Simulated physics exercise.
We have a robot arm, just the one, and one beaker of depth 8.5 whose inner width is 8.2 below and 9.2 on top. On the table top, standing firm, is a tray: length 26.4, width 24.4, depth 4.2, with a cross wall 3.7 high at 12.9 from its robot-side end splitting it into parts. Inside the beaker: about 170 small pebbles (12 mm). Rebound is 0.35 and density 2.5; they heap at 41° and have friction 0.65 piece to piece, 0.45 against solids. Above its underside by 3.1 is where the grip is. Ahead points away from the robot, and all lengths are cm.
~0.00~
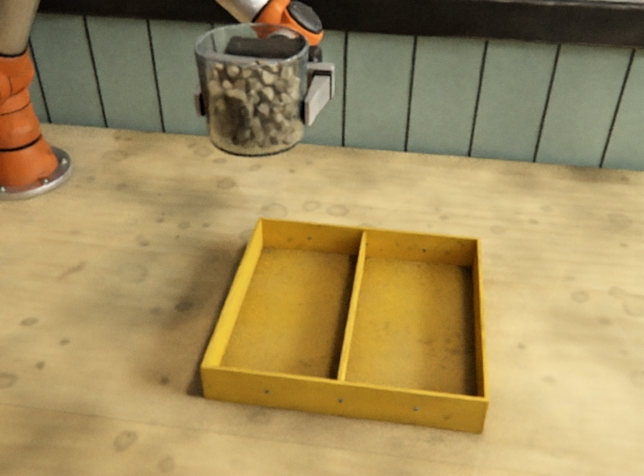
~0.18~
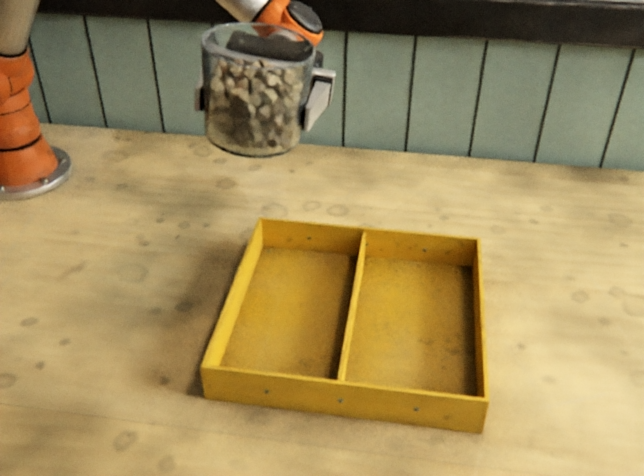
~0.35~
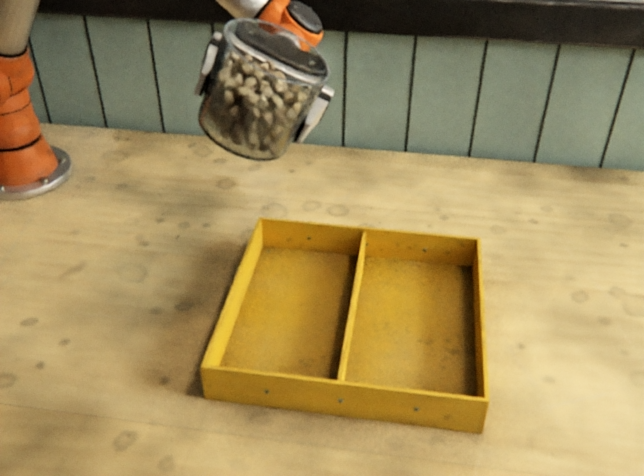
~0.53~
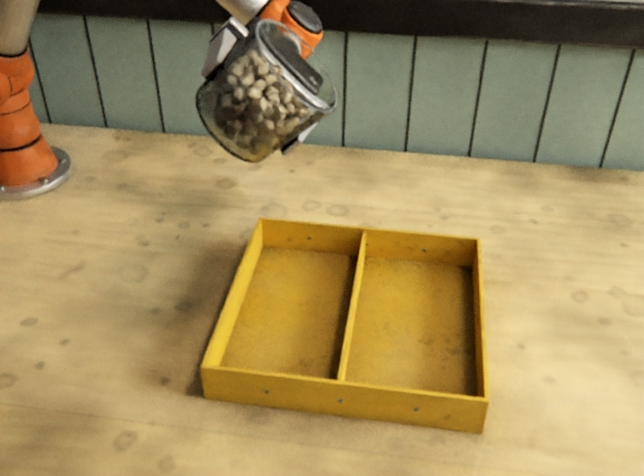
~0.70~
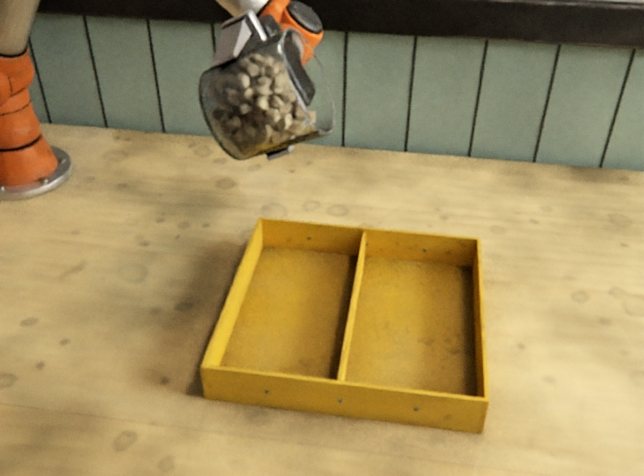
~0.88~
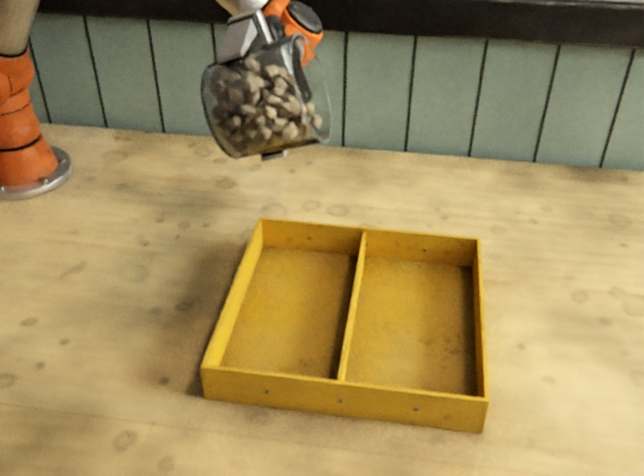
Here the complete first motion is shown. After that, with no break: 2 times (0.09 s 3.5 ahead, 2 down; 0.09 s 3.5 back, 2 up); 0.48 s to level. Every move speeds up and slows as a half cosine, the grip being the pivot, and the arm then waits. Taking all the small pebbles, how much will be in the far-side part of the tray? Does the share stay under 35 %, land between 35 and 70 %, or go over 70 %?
It stays under 35 %.
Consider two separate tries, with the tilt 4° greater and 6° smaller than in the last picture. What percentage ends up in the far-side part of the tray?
First try near 20 %, second near 10 %.
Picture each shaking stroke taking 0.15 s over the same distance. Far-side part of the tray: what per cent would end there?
It would come to roughly 0 %.
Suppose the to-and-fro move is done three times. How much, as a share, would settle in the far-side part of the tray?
Then roughly 20 percent.
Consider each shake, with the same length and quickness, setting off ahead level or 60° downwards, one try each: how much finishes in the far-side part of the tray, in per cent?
Try one gives about 40 in a hundred, try two about 10 in a hundred.
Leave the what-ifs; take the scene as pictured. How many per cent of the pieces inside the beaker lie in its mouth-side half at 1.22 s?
Some 55 percent is in that half.
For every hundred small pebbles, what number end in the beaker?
End share: Around 80 per cent.
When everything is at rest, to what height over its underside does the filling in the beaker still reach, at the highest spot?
Height at rest: About 8.0 centimetres.
After 1.22 s, tilted 70° forward, highest piece 28 above the table; 145 in the beaker, 5 in the far-side part, 1 in the robot-side part, 15 in flight or on a rim.
After 1.55 s, tilted 19° forward, highest piece 30 above the table; 134 in the beaker, 29 in the far-side part, 3 in the robot-side part.
After 1.92 s, level, highest piece 31 above the table; 134 in the beaker, 29 in the far-side part, 3 in the robot-side part.
After 2.97 s, level, highest piece 31 above the table; 134 in the beaker, 29 in the far-side part, 3 in the robot-side part.
In the end, 134 in the beaker, 29 in the far-side part, 3 in the robot-side part. That is 17 % in the far-side part of the tray.
